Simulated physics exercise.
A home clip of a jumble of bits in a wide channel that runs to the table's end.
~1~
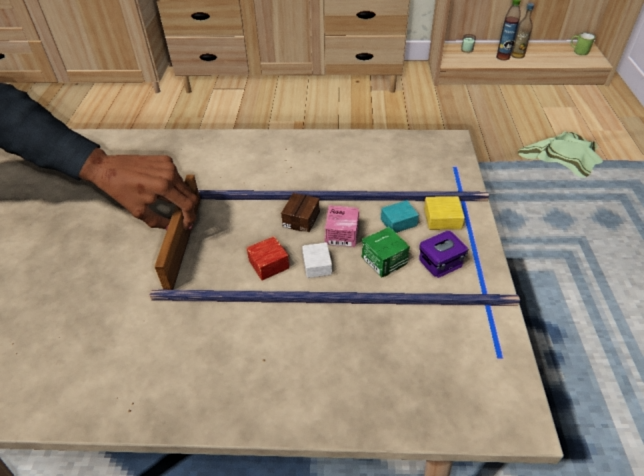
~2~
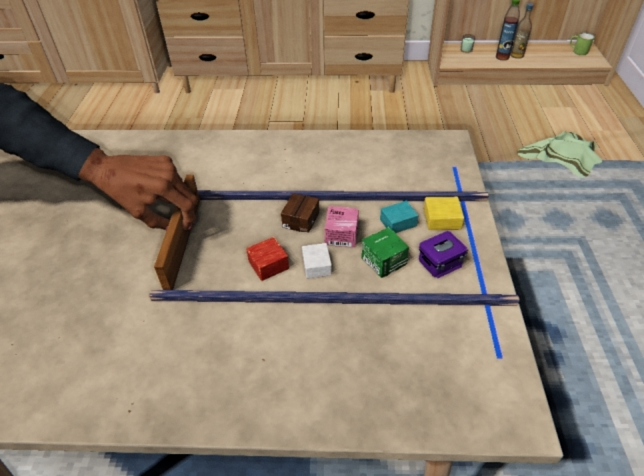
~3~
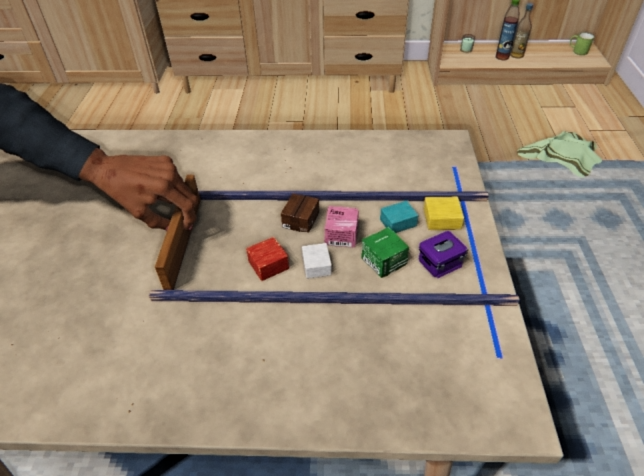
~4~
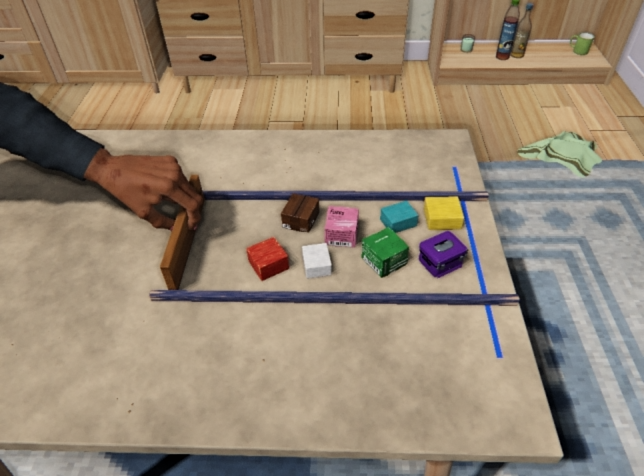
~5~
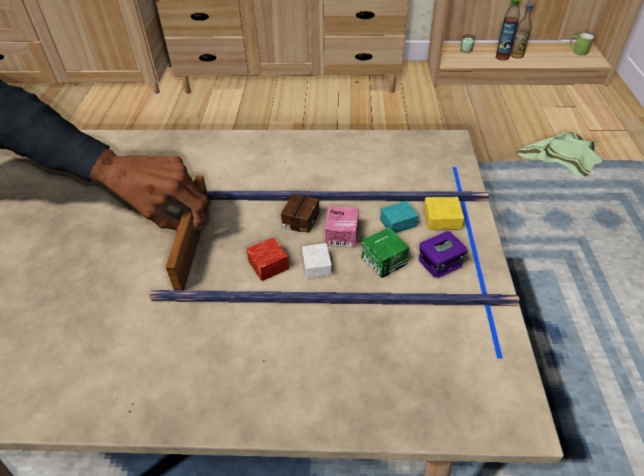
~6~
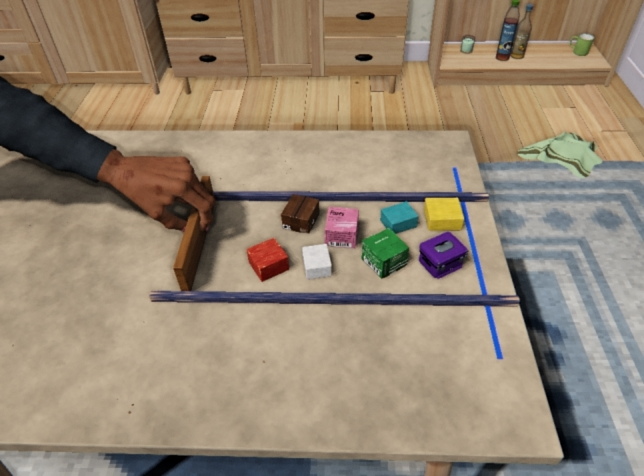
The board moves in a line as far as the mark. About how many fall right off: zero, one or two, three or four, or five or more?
The number that fall off is five or more.
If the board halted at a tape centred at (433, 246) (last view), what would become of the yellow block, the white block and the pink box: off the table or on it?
The yellow block comes down, the white block survives, the pink box does not fall.
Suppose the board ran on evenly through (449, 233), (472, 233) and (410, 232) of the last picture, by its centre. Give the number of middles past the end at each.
The counts: 3, 5 and 1.
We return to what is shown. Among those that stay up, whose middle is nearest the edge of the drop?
The pink box.
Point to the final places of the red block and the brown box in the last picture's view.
Near (498, 269) and (482, 212).
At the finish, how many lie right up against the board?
The number is 3.
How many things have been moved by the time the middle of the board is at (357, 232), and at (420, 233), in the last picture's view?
By then 7, and 8.
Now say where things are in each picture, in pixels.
The first picture shows yellow block (444, 213); purple case (442, 255); turquoise block (399, 217); board (180, 230); tape (474, 246).
The second picture shows purple case (442, 255); red block (268, 259).
The third picture shows turquoise block (399, 217); board (180, 230).
The fourth picture shows yellow block (443, 213); white block (317, 260).
The fifth picture shows purple case (442, 255); pink box (342, 227).
The sixth picture shows yellow block (443, 214); purple case (442, 255); turquoise block (399, 218); board (197, 231); tape (473, 246).
Soon after, none off yet; yellow block at rest near (443, 214); purple case at rest near (442, 255); turquoise block at rest near (399, 218).
After that, none off yet; yellow block displaced a little near (462, 214); purple case displaced about its own width near (503, 259); turquoise block displaced about its own width near (432, 221).
In the end, the number that fall off is five or more; gone, white block, green box, turquoise block, purple case and yellow block.
